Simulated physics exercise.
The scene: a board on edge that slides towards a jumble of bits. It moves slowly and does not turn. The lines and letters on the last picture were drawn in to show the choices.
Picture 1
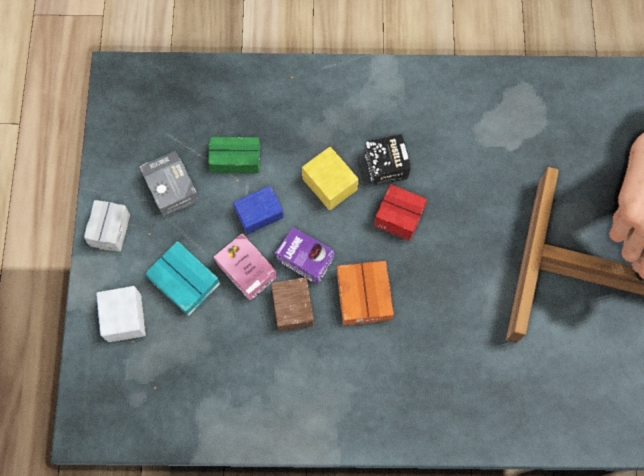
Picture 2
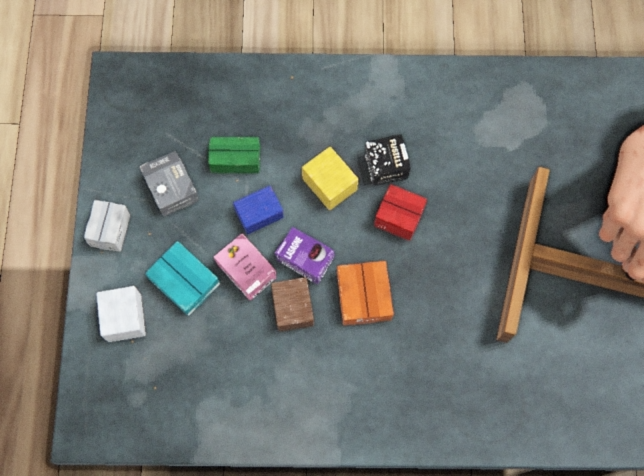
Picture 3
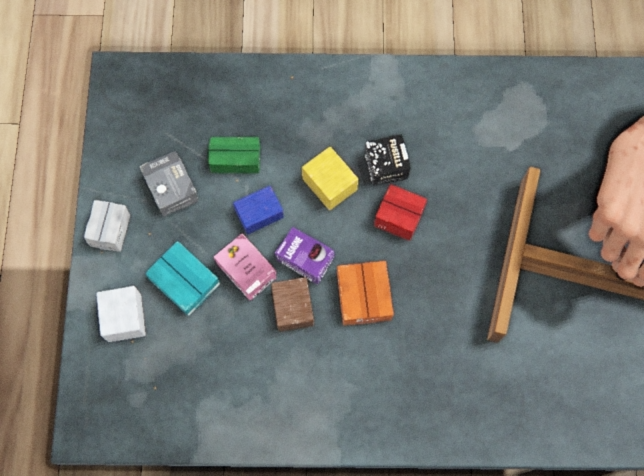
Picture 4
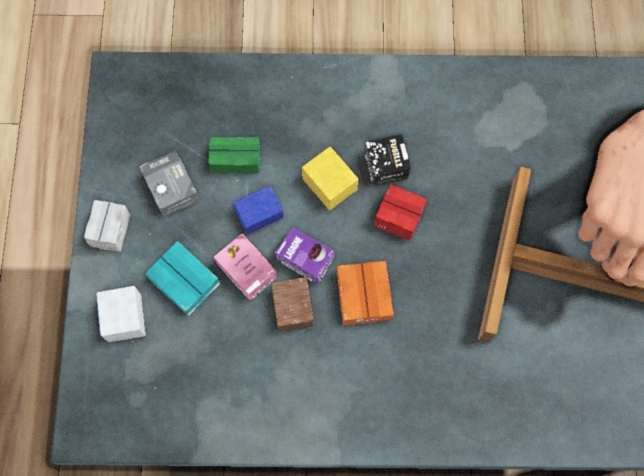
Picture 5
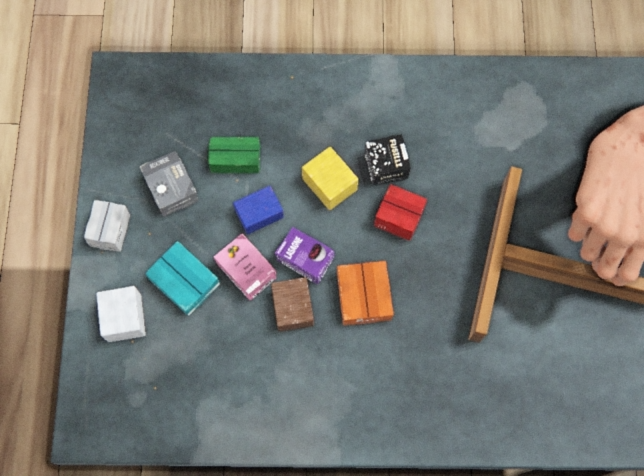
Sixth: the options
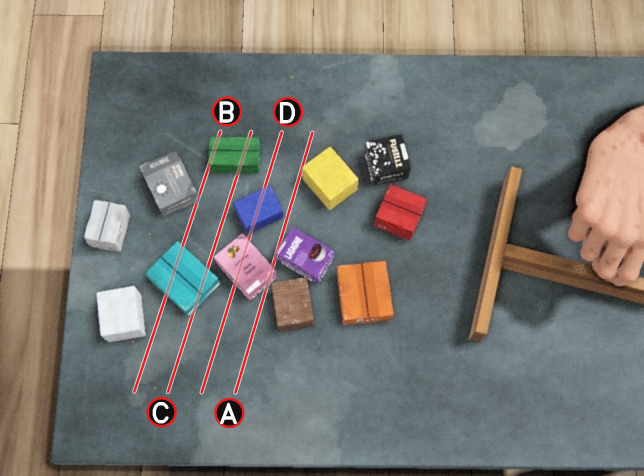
On a dark, mottled mat laid over a wooden floor, a loose scatter of coloured boxes and packets sits at left, while a hand at right grips a T-shaped wooden tool. The hand slides the tool slowly a short way left without turning it, and the scattered pieces stay still.
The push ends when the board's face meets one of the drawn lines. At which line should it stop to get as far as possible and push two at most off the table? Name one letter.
No farther than B.
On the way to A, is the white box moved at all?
No.
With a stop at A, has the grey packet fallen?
No.
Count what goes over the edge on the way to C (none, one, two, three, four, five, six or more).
In all, none.
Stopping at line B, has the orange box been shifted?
Yes.
On the copy, A at (276, 256); B at (179, 255); C at (211, 256); D at (243, 256).
On B. First, board (384, 247); orange box (343, 287); red box (367, 213).
Then, board (270, 245); white block (113, 318); turquoise box (149, 287).
Finally, board (179, 244); white box over the edge; turquoise box (80, 302); one fallen.
By contrast, A is within the limit but short; C is within the limit but short; D is within the limit but short.
